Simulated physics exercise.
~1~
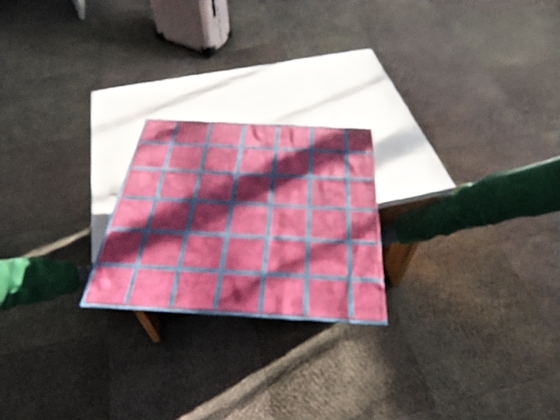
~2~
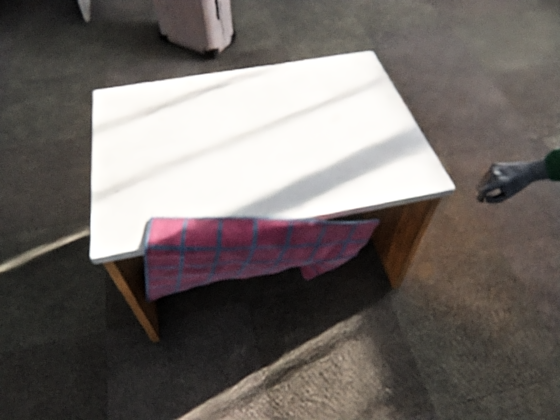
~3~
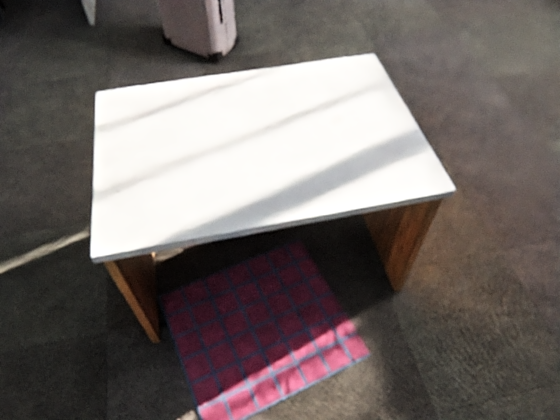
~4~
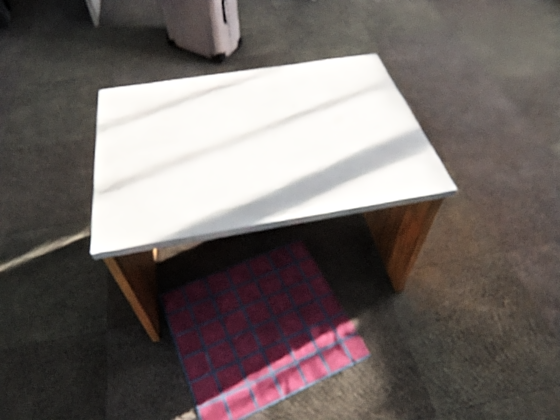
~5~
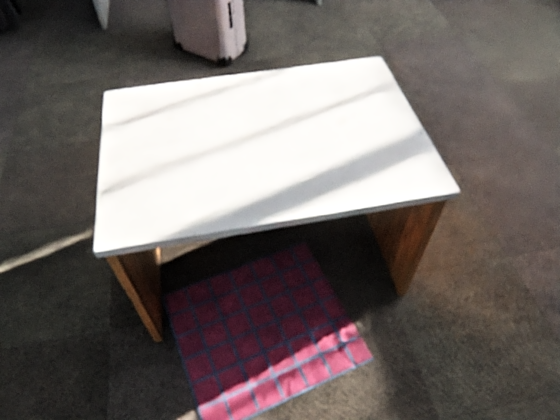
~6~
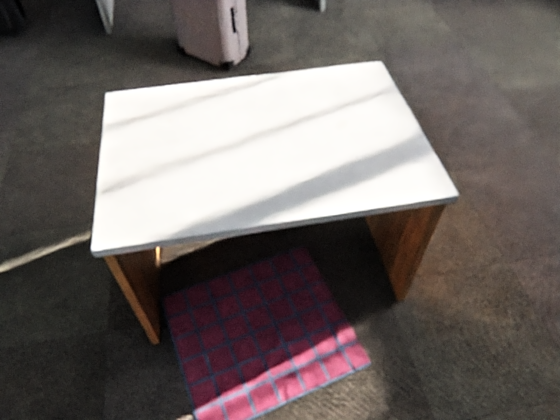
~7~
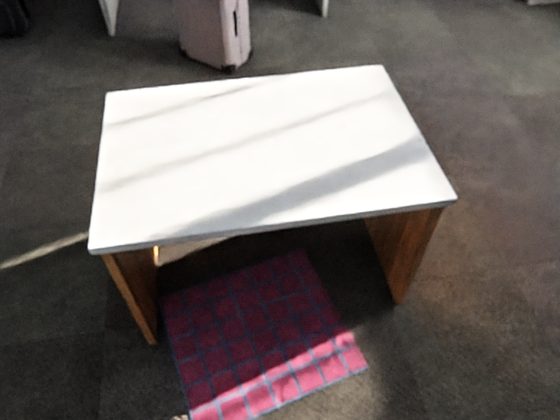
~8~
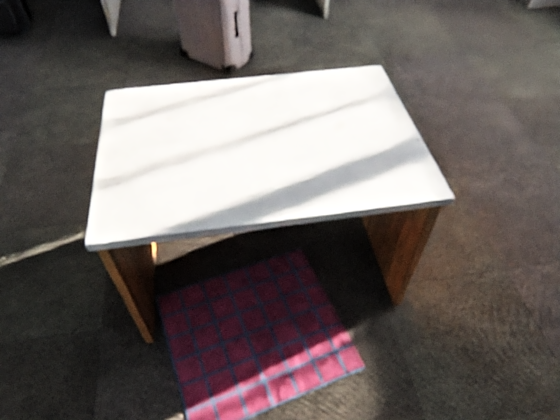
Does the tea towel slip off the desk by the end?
Yes, it slides over the near edge and ends up lying on the carpet, with nothing left on the desktop.
